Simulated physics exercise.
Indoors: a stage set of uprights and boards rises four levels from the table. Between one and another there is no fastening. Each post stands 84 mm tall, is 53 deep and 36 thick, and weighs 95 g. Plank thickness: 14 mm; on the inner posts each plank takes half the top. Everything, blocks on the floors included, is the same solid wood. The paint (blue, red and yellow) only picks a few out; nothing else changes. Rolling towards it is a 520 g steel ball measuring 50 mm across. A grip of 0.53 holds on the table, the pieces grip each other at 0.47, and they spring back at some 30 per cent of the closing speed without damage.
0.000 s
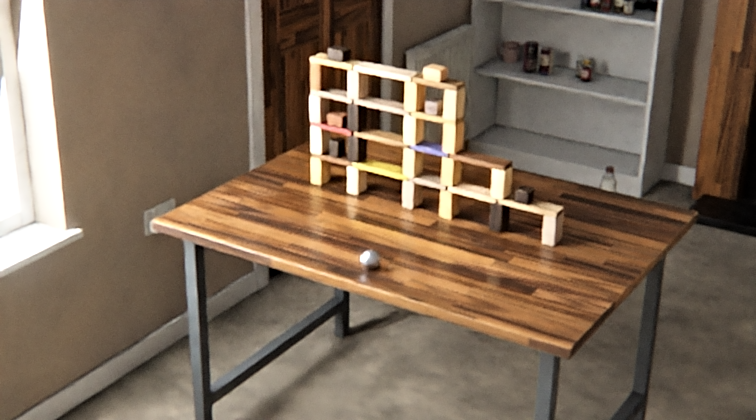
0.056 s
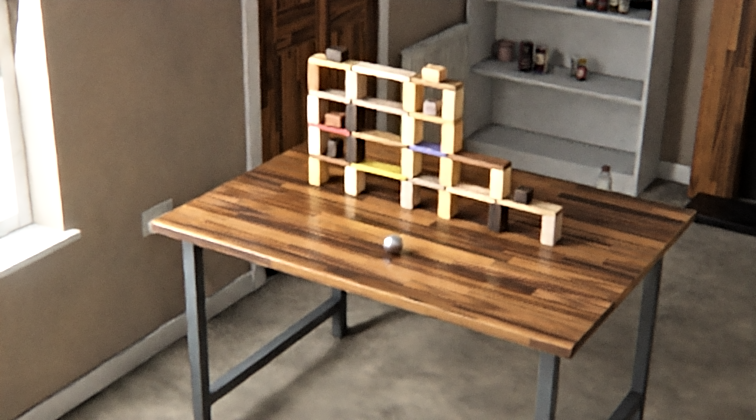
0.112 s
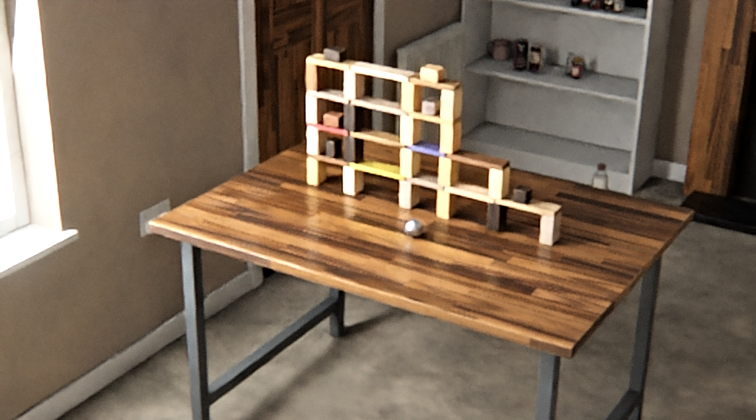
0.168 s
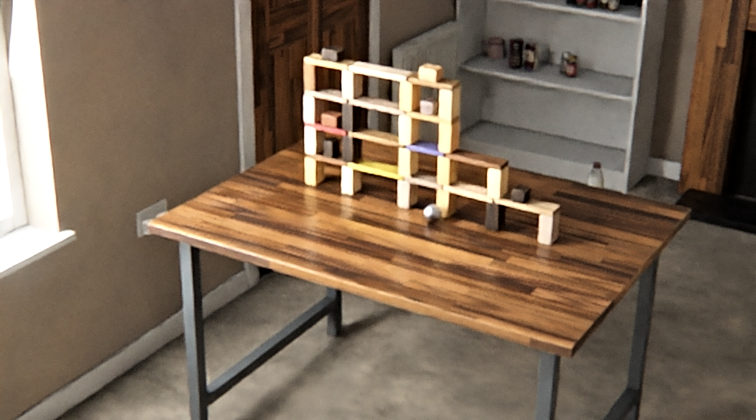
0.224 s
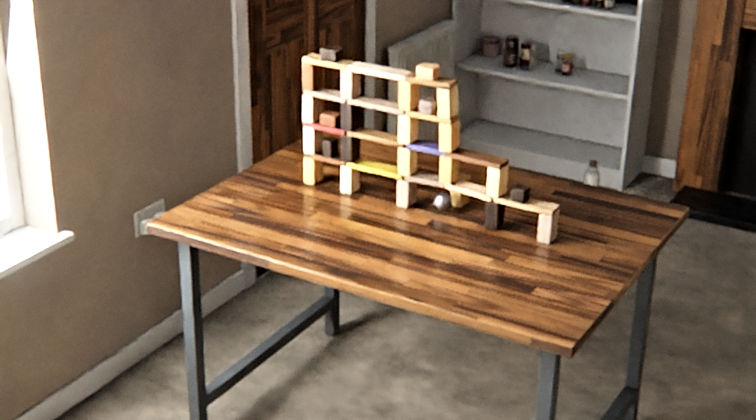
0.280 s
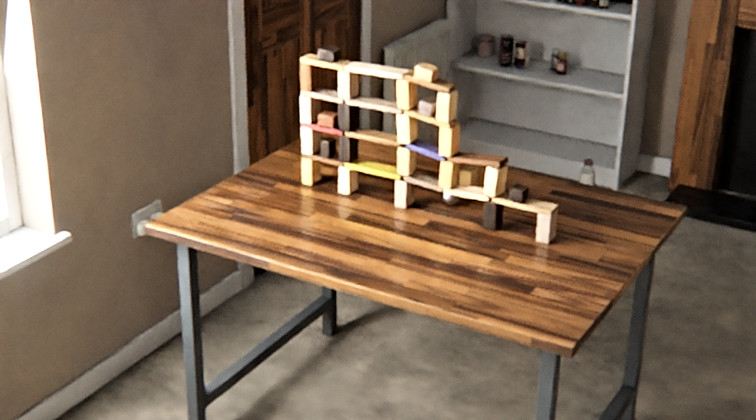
A steel ball rolls across the wooden table into a block tower, tilting some pieces.
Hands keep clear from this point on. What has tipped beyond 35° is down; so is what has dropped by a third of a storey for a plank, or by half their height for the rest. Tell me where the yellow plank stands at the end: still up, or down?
At the end the yellow plank is still up.
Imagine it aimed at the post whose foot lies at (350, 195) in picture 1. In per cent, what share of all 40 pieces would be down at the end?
It would then come to 70 per cent.
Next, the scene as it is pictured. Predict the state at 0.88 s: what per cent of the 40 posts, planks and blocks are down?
40 %.
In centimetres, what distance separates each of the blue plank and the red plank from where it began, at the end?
The blue one ends 16 cm from its start and the red one 0 cm.
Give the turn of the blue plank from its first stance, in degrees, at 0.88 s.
Its tilt comes to about 60° at that moment.
Around 0.40 s, ball still moving; 11 of the 40 pieces down; yellow plank unmoved; blue plank tipped 52°, 52 mm lower.
Around 0.56 s, ball still moving; 15 of the 40 pieces down; yellow plank unmoved; blue plank tipped 53°, 12 cm lower.
Around 0.88 s, ball still moving; 17 of the 40 pieces down; yellow plank unmoved; blue plank tipped 62°, 13 cm lower.
Finally (1.9 s), ball rolling away; 17 of the 40 pieces down; yellow plank unmoved; blue plank tipped 63°, 16 cm lower; red plank unmoved. Seen by the last camera, middles, yellow plank near (375, 169), blue plank near (414, 206).
